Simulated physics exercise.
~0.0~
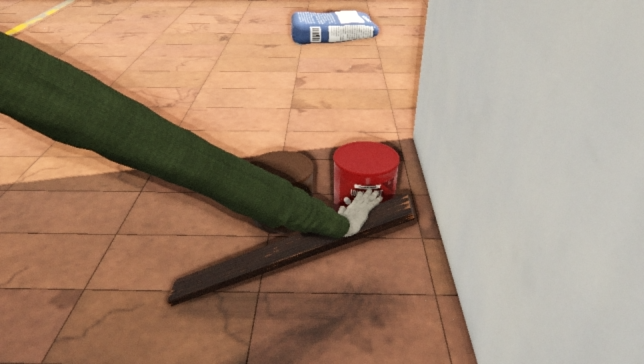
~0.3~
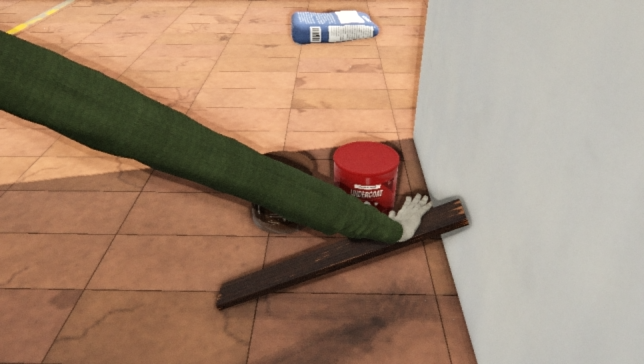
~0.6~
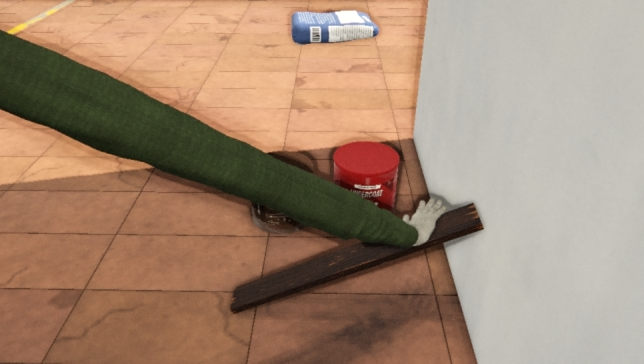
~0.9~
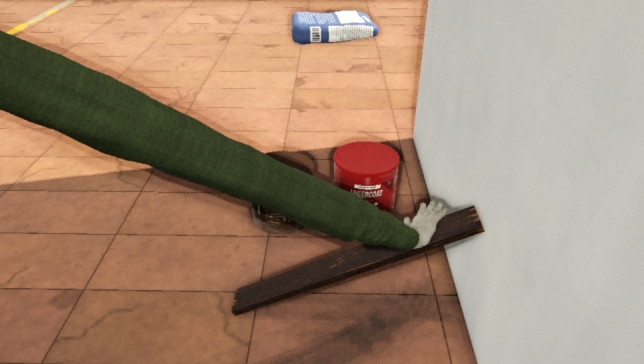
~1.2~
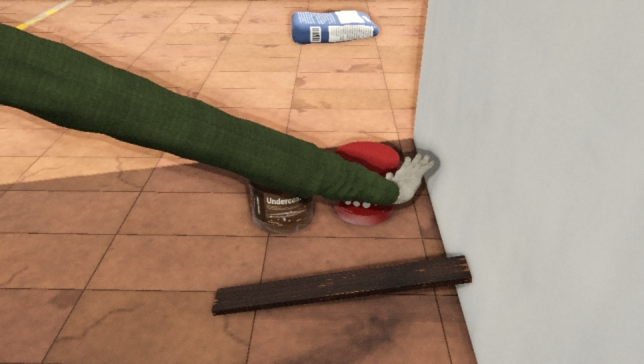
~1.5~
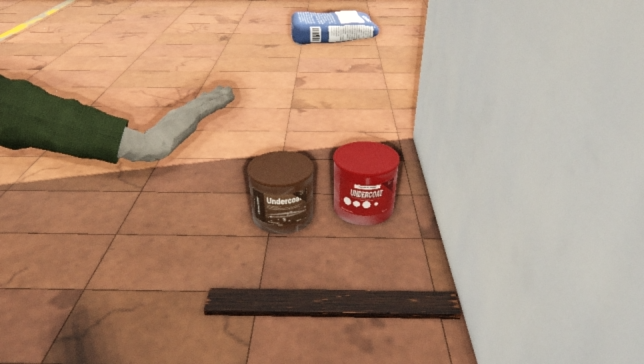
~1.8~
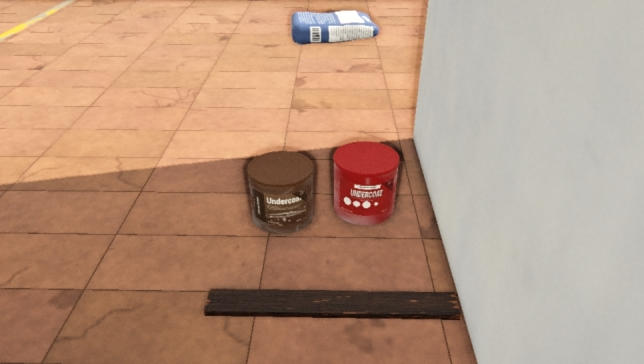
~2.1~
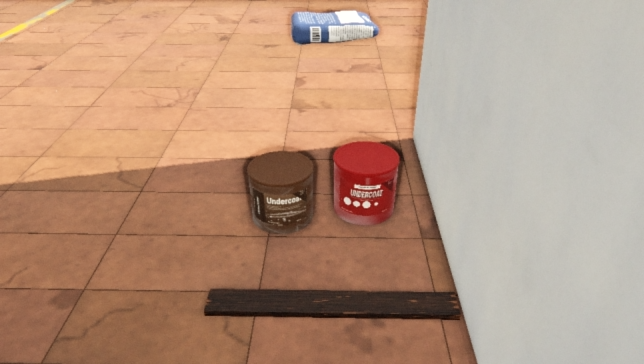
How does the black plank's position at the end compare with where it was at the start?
At the start it was slanted, with its upper end close in front of the red pail. By the end it lay level, farther right and lower in the view, with its right end by the wall and a gap between it and the pails.
A black plank was pushed to the right by a green-sleeved arm until its raised end met the pale wall, but once the hand let go and drew back, it slid down and ended up lying level in front of the brown and red pails.
